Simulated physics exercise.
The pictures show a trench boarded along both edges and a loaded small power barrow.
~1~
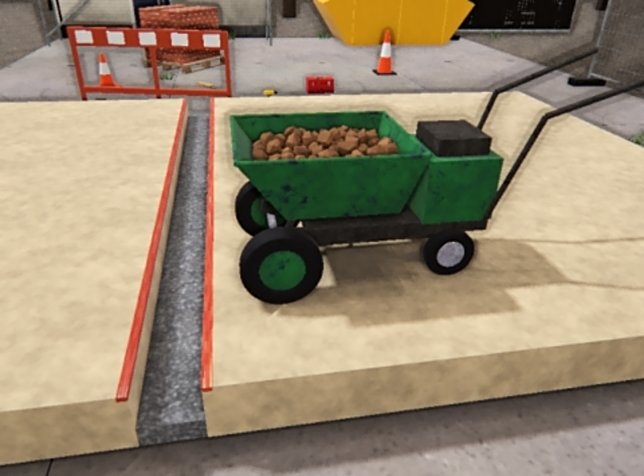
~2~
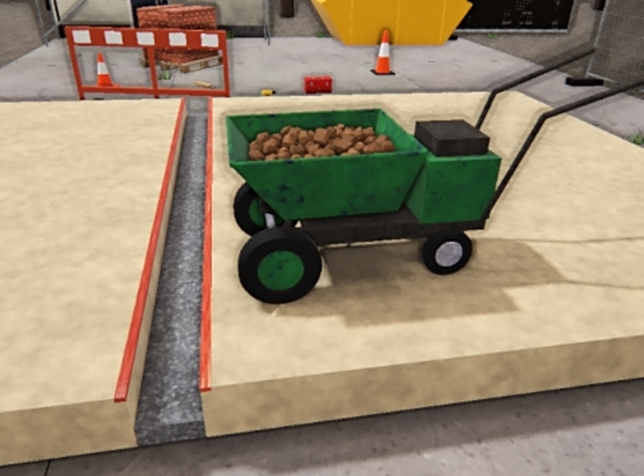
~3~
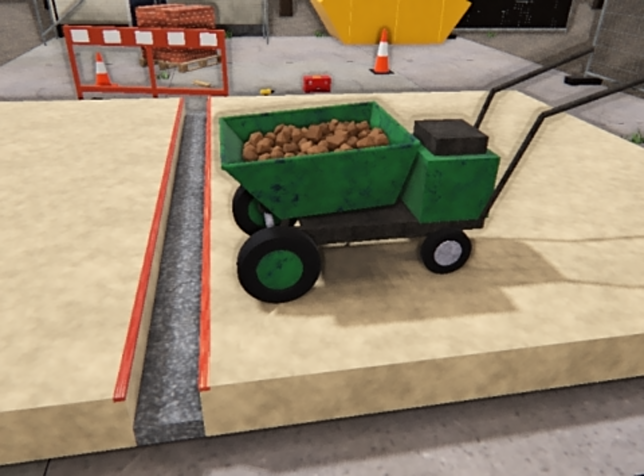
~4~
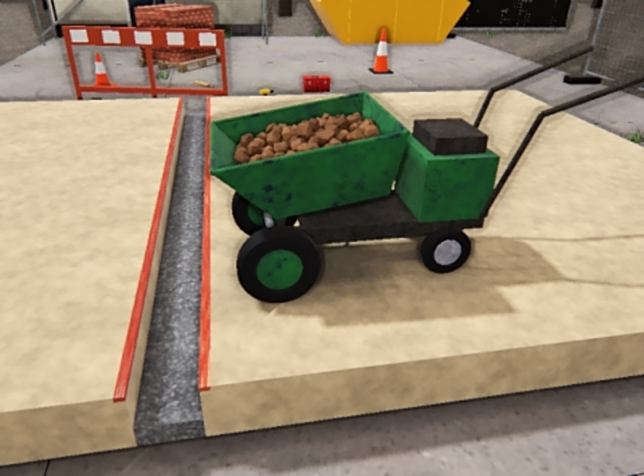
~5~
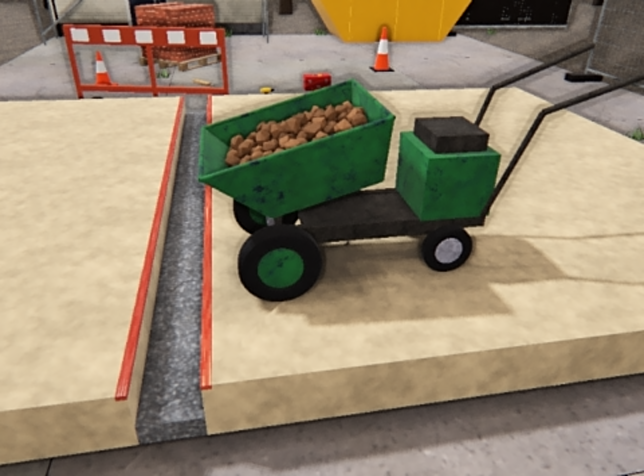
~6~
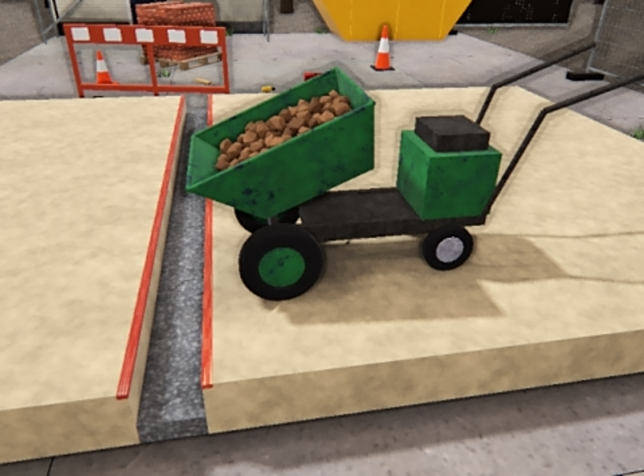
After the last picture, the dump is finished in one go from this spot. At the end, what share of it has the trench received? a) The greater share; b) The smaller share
Answer: B.
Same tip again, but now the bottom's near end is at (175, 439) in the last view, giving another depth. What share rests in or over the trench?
I'd put it at some 30 in a hundred.
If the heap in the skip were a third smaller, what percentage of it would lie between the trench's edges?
Close to 30 in a hundred.
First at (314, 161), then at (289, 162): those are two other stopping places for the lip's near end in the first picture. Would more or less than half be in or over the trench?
The greater portion first, the greater portion second.
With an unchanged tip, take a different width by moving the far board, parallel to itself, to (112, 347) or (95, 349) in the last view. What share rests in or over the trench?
I'd put it near 60 in a hundred, then near 80 in a hundred.
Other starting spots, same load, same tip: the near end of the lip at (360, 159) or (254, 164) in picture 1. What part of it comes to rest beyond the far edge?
About 0 per cent first, about 40 per cent second.
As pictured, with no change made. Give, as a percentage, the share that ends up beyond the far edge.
Roughly 60 percent.
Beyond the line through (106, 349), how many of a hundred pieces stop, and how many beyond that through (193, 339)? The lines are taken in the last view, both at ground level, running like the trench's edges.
Result, first then second: 50 %, 90 %.
Shortly afterwards, skip tipped steeply; the whole lot in the skip.
Next, skip tipped right over; near two thirds in the skip; a little in or heaped over the trench; near a third beyond it; only a few falling.
Some moments later, skip tipped right over; near a quarter in the skip; near a quarter in or heaped over the trench; near two thirds beyond it.
In the end, skip tipped right over; a little in the skip; near a quarter in or heaped over the trench; near two thirds beyond it.
